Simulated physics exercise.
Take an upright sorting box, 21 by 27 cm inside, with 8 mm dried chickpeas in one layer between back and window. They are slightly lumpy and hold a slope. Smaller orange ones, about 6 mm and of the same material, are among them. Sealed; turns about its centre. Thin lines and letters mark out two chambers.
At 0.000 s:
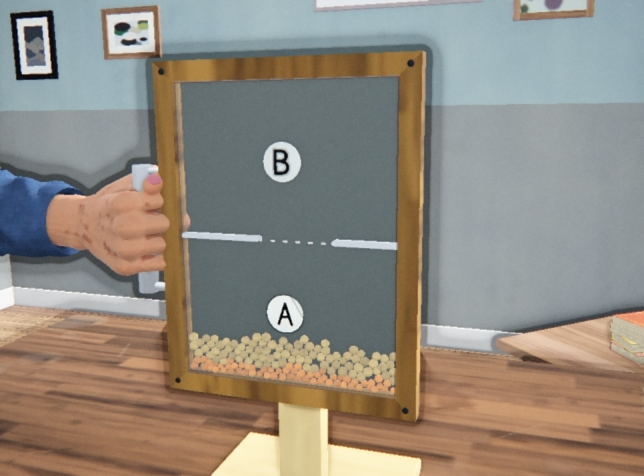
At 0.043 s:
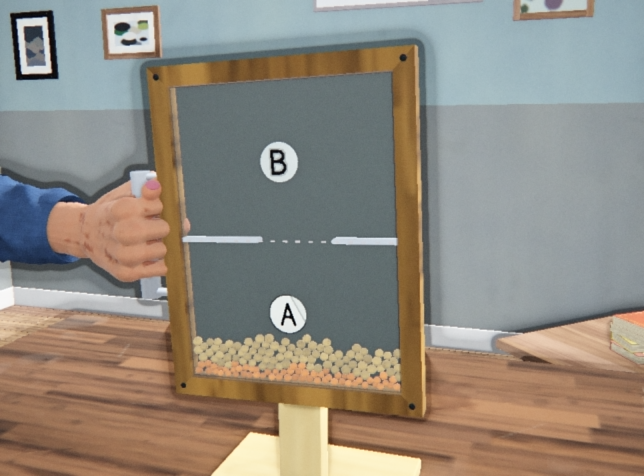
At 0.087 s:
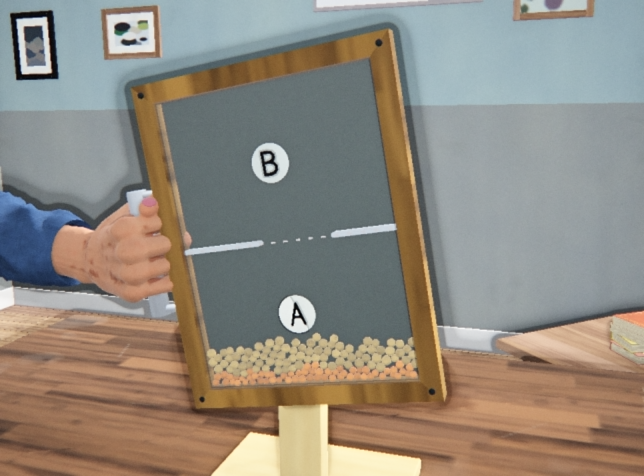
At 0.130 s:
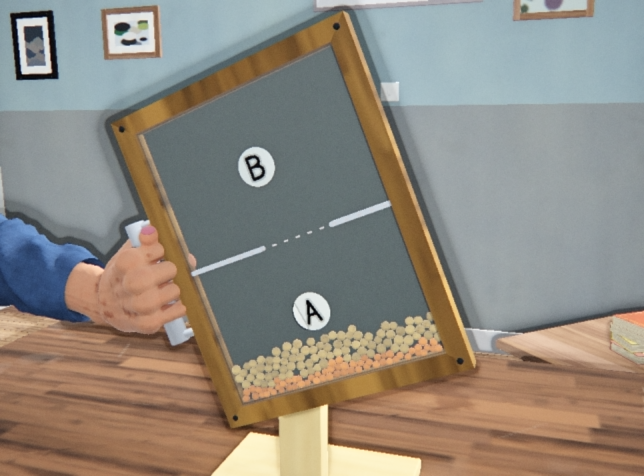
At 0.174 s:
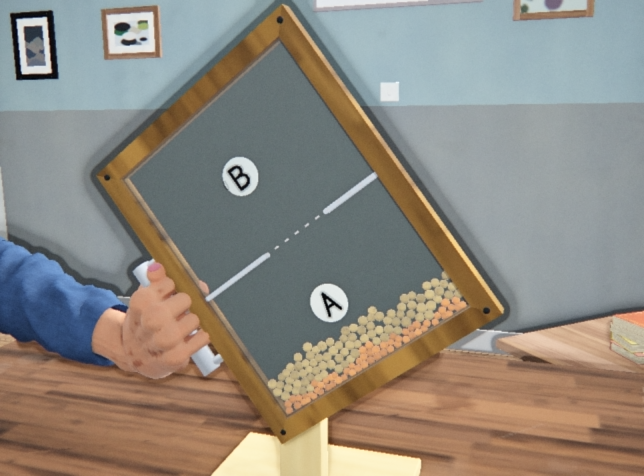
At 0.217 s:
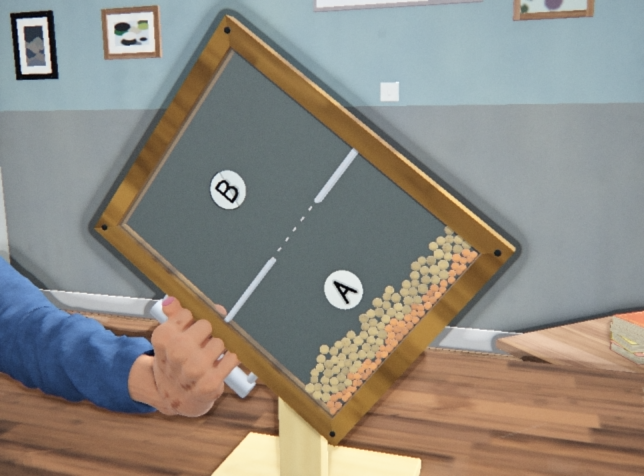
To begin with, a hand at the left grips a wooden-framed, windowed box standing upright, with small tan and orange balls layered along the bottom beneath A. The hand moves downward as the box turns anticlockwise, slightly and then steeply, and the layer tilts with it, sloping up to the right.
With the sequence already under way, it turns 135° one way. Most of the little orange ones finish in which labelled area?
That would be A.
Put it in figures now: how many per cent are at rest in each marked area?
Reading: Chamber A = 80; chamber B = 20.
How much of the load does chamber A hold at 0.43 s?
It comes to close to 100 percent.
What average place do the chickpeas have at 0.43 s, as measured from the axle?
Offset: Approx. 11 cm right, 3 cm above.
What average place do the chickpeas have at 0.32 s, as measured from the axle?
Right by about 12 cm and below by about 2 cm.
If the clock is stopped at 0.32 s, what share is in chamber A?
Roughly 100 per cent of it.
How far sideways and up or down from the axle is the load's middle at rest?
It lies close to 7 centimetres right and 4 centimetres below.
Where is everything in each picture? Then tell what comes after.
The first picture shows level; about 140 chickpeas; chickpeas centred (290, 363); top one (304, 340); A (285, 314), B (282, 162).
The second picture shows turned 2° anticlockwise; chickpeas centred (294, 364); top one (307, 339).
The third picture shows turned 10° anticlockwise; chickpeas centred (307, 364); top one (412, 342); wall ends (185, 253) to (259, 244), (335, 234) to (401, 226).
The fourth picture shows turned 21° anticlockwise; chickpeas centred (331, 360); top one (431, 316).
The fifth picture shows turned 37° anticlockwise; chickpeas centred (360, 349); top one (446, 275).
The sixth picture shows turned 52° anticlockwise; chickpeas centred (385, 329); top one (450, 230); A (343, 290), B (228, 190).
By 0.32 s, it stands 88° anticlockwise; the chickpeas' middle is 12 cm right of and 2 cm below the centre; A 100 %; small ones, A 100 %.
By 0.43 s, it stands 124° anticlockwise; the chickpeas' middle is 11 cm right of and 3 cm above the centre; A 100 %; small ones, A 100 %.
By 0.52 s, it stands 135° anticlockwise; the chickpeas' middle is 8 cm right of and 1 cm above the centre; A 95 %, B 5 %; small ones, A 100 %.
All still by 1.5 s, it stands 135° anticlockwise; A 80 %, B 20 %; small ones, A 75 %, B 25 %.
